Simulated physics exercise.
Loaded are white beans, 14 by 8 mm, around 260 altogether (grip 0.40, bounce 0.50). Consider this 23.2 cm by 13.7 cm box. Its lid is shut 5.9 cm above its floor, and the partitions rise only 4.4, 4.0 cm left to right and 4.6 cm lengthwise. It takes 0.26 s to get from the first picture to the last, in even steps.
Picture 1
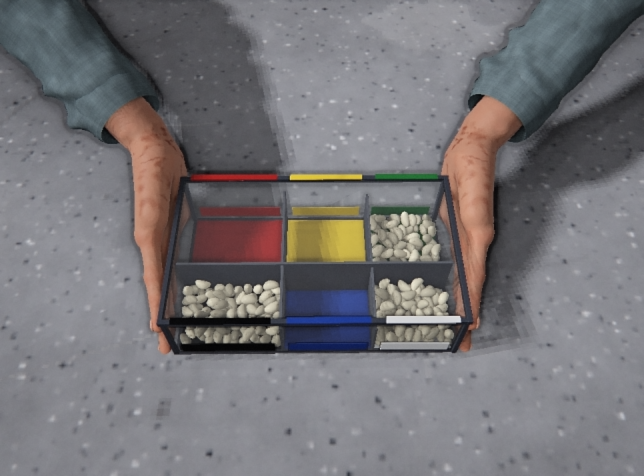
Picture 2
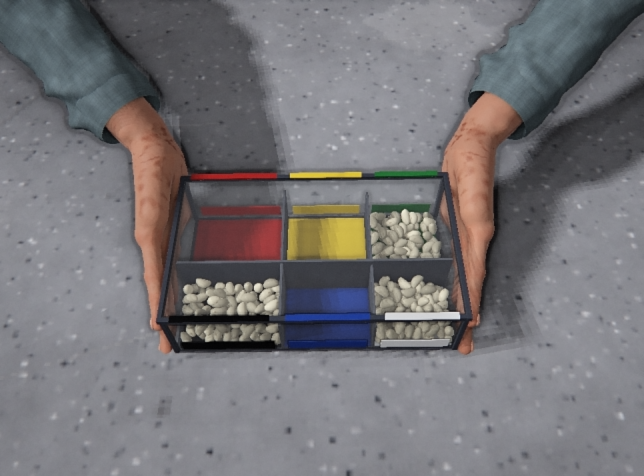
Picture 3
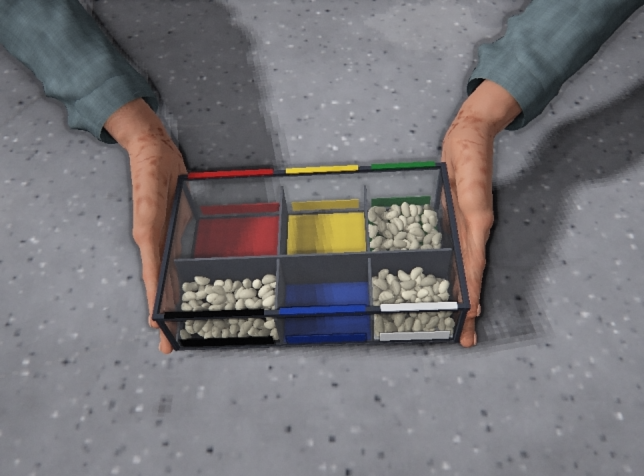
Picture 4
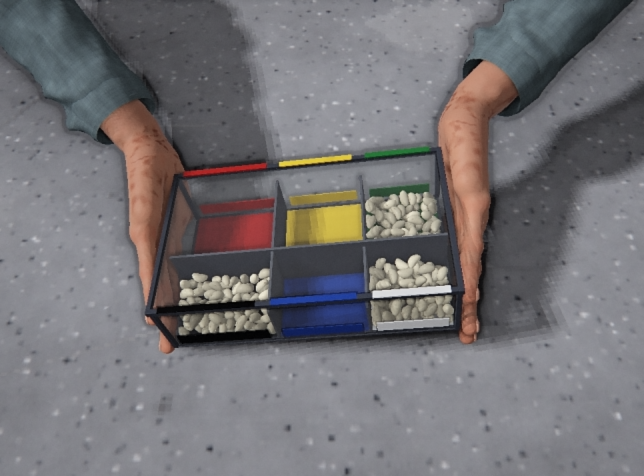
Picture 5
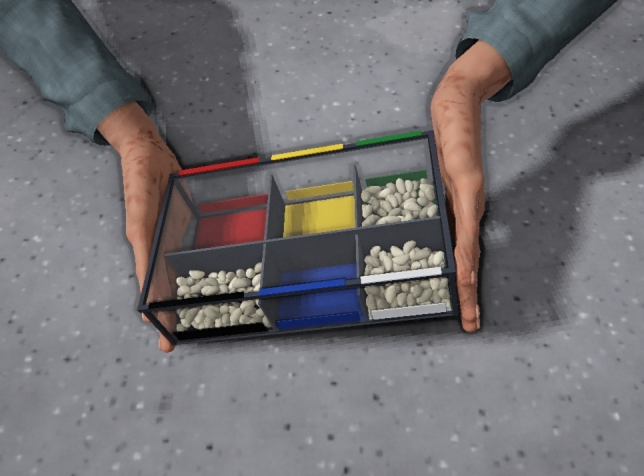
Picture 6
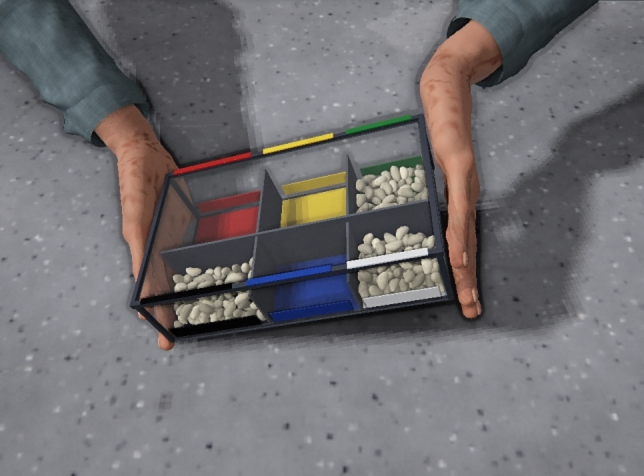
Clear divided box of white beans tilting gradually as two hands grip its ends, the right side rising above the left.
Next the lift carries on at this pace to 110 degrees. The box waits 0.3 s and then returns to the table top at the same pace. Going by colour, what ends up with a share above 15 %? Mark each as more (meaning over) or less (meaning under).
Red - more; blue - less; green - less; yellow - less; white - less; black - more.
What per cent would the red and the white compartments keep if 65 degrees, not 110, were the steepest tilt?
You'd get red at 0 % and white at 30 %.
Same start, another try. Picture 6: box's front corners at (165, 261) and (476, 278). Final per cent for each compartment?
It comes out as red at 5 percent, blue at 0 percent, green at 40 percent, yellow at 5 percent, white at 25 percent and black at 25 percent.
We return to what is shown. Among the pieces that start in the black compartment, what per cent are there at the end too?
Around 100 per cent of it.
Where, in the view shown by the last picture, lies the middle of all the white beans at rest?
Somewhere around (222, 268) in the final frame.
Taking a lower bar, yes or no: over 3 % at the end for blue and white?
Blue: False; white: False.
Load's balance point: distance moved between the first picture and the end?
It shifts by roughly 10.0 cm.
Then, 1.17 s after the last picture, tilt 110 degrees; red 25 %, blue 5 %, green 10 %, yellow 10 %, white 10 %, black 40 %.
Then, 1.95 s after the last picture, tilt 56 degrees; red 45 %, green 5 %, yellow 5 %, black 45 %.
Then, 2.74 s after the last picture, tilt 0 degrees; red 45 %, green 5 %, yellow 5 %, black 45 %.
In the end, red 45 %, blue 0 %, green 5 %, yellow 5 %, white 0 %, black 45 %.
